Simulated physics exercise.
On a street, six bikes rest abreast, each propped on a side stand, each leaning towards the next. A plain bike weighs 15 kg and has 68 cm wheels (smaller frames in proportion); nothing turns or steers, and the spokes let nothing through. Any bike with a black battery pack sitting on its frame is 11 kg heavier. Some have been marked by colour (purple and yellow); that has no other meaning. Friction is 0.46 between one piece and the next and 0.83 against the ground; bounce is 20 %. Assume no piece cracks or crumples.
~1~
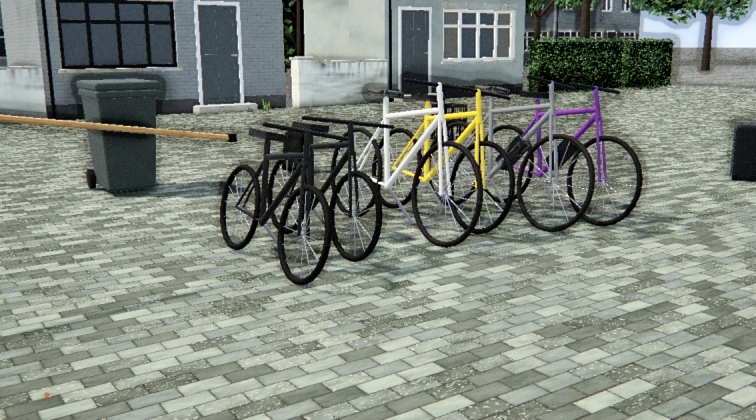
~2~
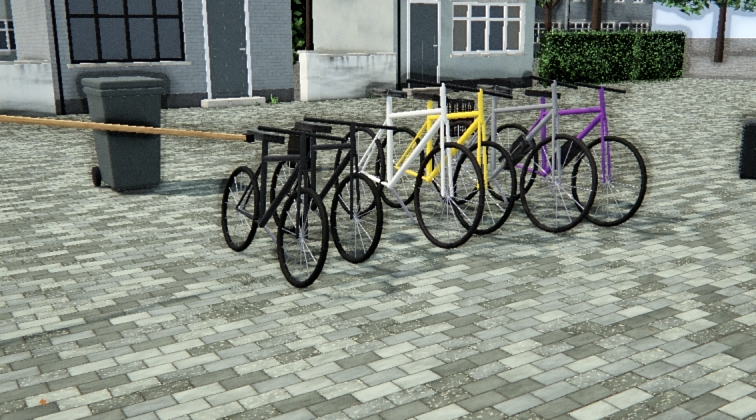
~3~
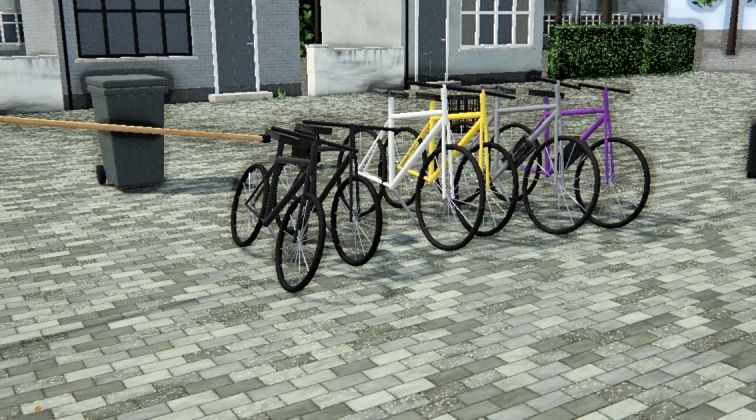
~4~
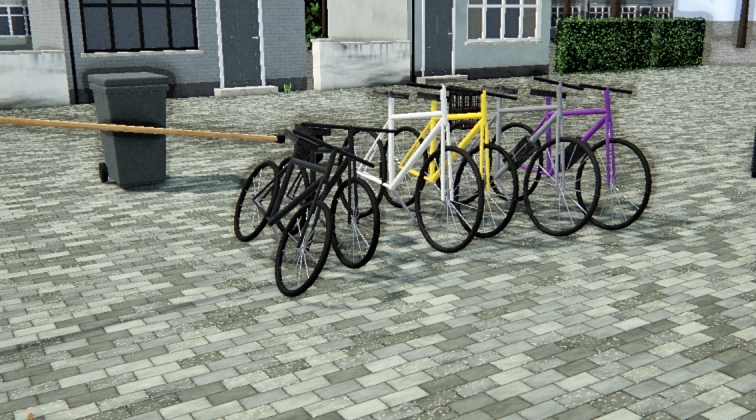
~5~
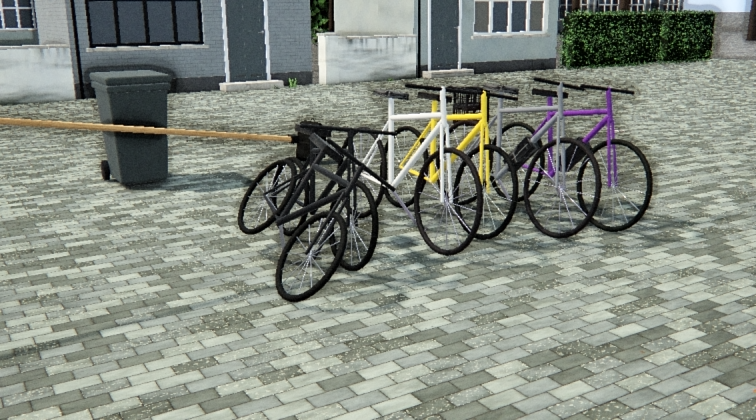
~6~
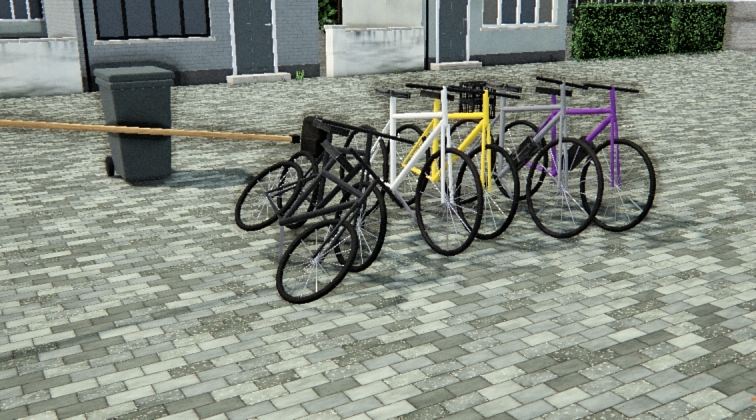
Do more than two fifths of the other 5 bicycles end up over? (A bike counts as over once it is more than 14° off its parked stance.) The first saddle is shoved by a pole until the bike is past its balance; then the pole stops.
Yes.
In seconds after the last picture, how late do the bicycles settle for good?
2.0 s, give or take.
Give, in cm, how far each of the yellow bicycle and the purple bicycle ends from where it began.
Net displacement (cm): Yellow = 50; purple = 20.
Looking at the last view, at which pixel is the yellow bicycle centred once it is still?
It settles close to (507, 153) in the last view.
Then, 0.40 s later than the last frame, 1 of the 5 other bicycles over.
Then, 0.92 s later than the last frame, 2 of the 5 other bicycles over; yellow bicycle tilted 10°.
Then, 1.62 s later than the last frame, 5 of the 5 other bicycles over; yellow bicycle tilted 39°; purple bicycle tilted 15°.
When it is over, 5 of the 5 other bicycles over; yellow bicycle tilted 40°; purple bicycle tilted 22°. That is 100 per cent. Not one is left standing. In pixels of the last frame, middles, yellow bicycle near (507, 153), purple bicycle near (592, 144).
